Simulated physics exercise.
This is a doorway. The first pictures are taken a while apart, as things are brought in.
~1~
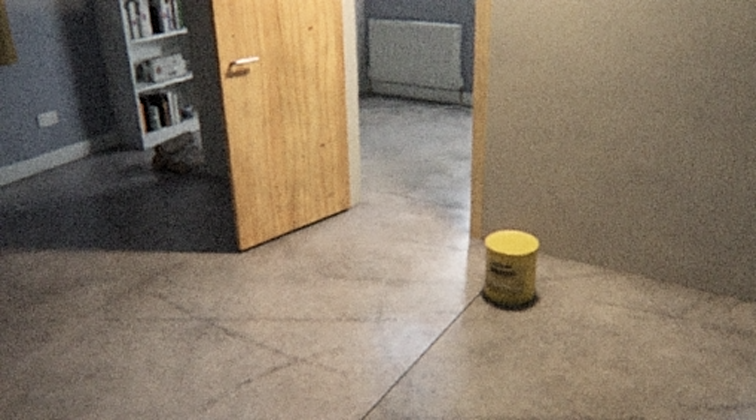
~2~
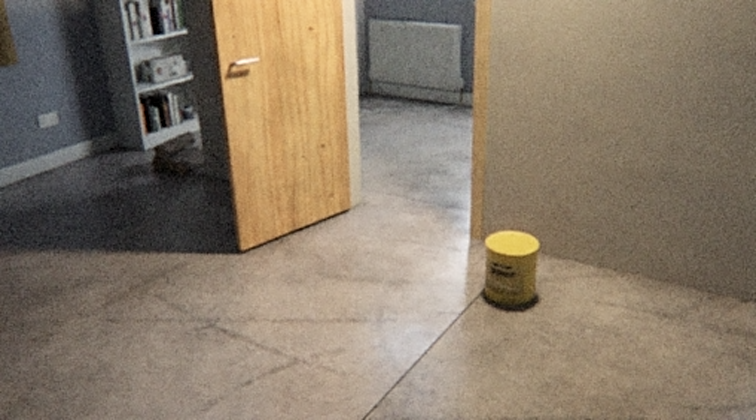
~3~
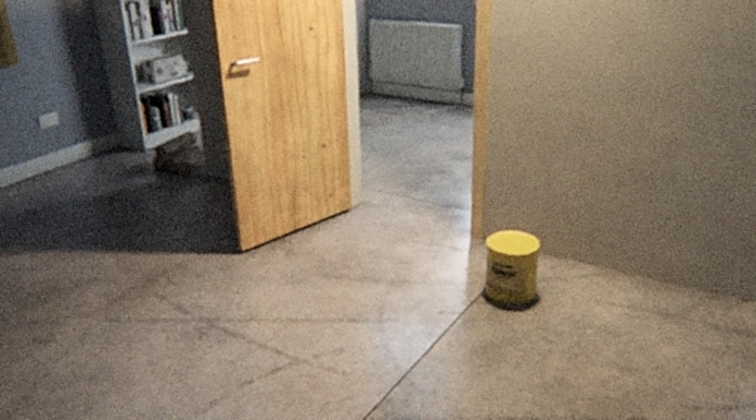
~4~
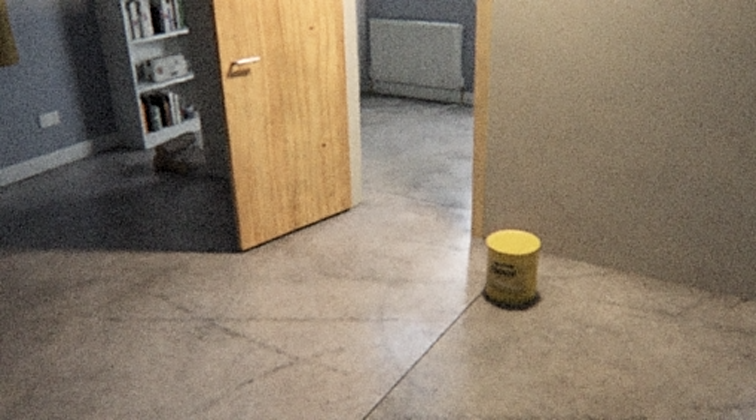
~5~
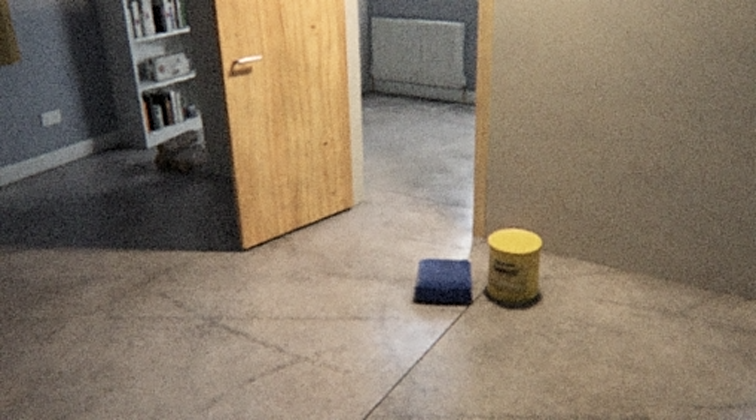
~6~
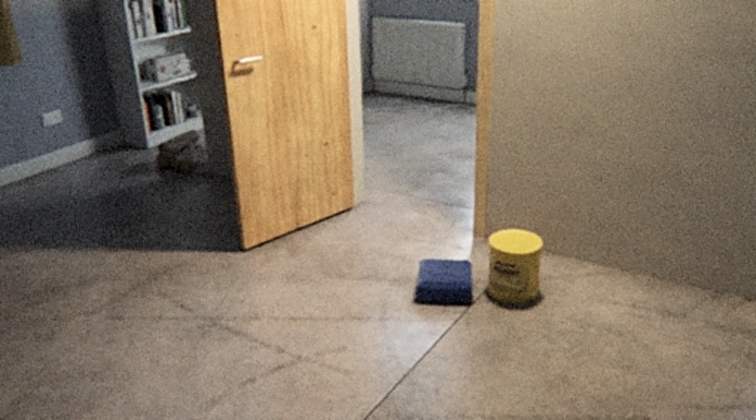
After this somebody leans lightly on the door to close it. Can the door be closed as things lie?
Outcome: The door closes.
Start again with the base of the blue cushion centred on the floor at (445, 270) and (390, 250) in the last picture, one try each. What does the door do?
First, it closes; second, it jams.
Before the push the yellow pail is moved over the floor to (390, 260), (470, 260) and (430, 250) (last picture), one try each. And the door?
In the first case it is blocked; in the second case it closes; in the third case it is blocked.
Then, 0.50 s on from there, open by 88°.
Then, 0.90 s on from there, open by 59°.
Then, 1.20 s on from there, open by 36°.
Then, 1.50 s on from there, open by 12°.
In the end, open by 0°; both unmoved. At the end, from the last picture's camera, blue cushion near (445, 280).
